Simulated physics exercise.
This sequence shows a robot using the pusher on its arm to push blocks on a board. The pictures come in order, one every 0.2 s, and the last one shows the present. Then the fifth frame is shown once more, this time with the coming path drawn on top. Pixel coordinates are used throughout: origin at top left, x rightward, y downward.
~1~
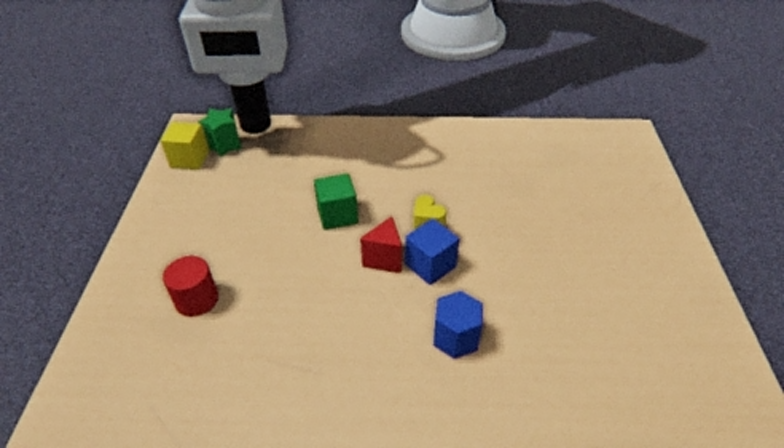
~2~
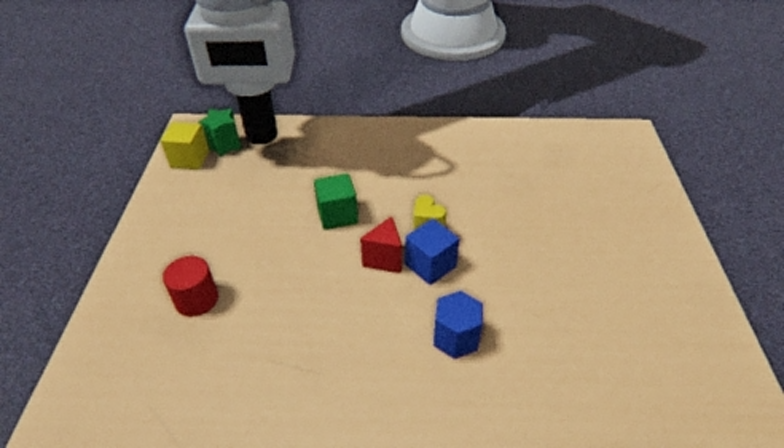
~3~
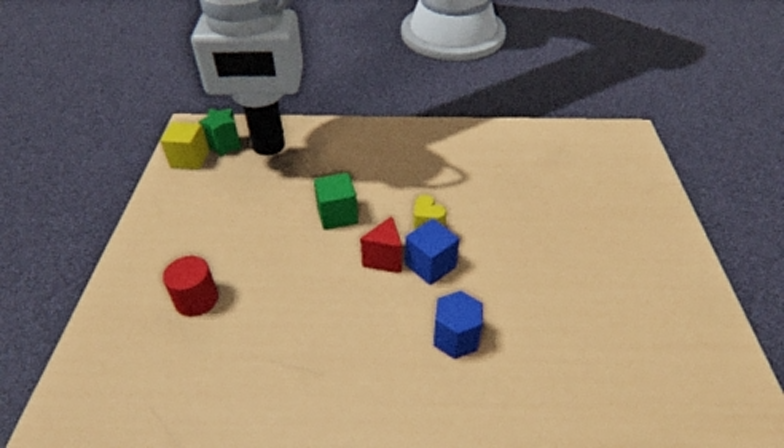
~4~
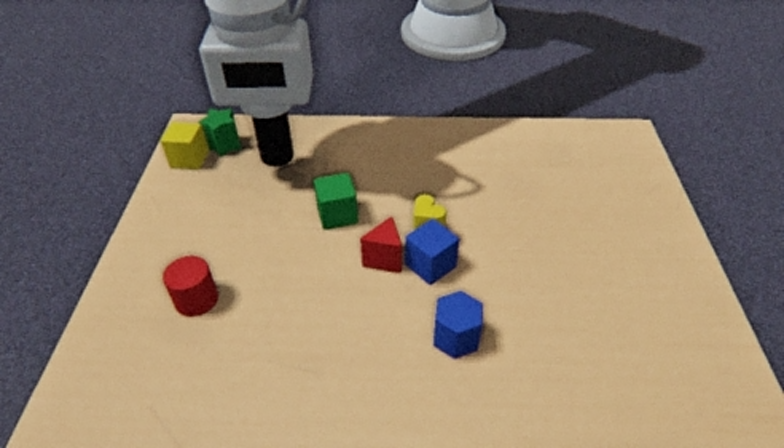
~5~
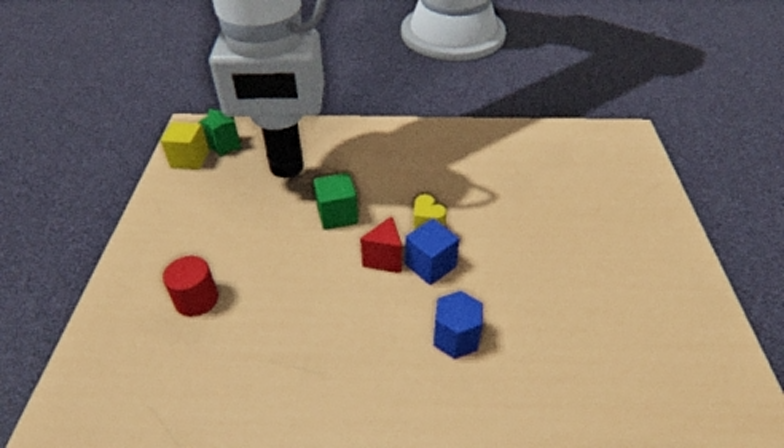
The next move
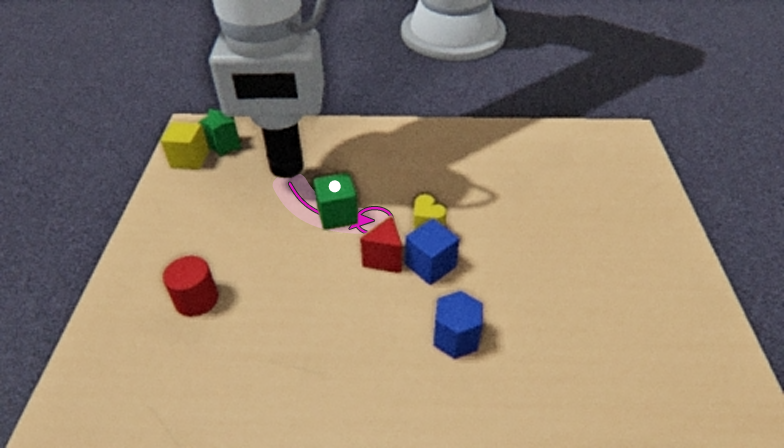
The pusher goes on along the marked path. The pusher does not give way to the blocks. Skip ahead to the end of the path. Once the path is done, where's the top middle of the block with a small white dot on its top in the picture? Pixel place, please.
Answer: (415, 204).
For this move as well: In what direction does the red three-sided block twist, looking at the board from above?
The red three-sided block rotates clockwise.
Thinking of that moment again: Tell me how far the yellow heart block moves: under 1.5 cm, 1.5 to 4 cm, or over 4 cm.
Distance: 1.5 to 4 cm.
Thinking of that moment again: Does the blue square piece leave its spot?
I believe not.
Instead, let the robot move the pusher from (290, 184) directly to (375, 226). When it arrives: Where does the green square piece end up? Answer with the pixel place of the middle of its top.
It sits at (393, 223).
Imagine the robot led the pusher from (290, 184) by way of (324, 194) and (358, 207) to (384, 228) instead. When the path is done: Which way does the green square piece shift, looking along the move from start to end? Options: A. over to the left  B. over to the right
B: Over to the right.
The line goes from (290, 184) by way of (306, 204) and (336, 218) to (374, 221); the dot is on the green square piece.
The first path, step by step. One third of the way, pusher (304, 189); green square piece (340, 189).
Two thirds of the way, pusher (335, 203); green square piece (375, 199), turned 15° anticlockwise.
At the end, pusher (374, 205); green square piece (415, 204); red three-sided block (391, 233), turned 35° clockwise; yellow heart block (454, 211); blue square piece unmoved.
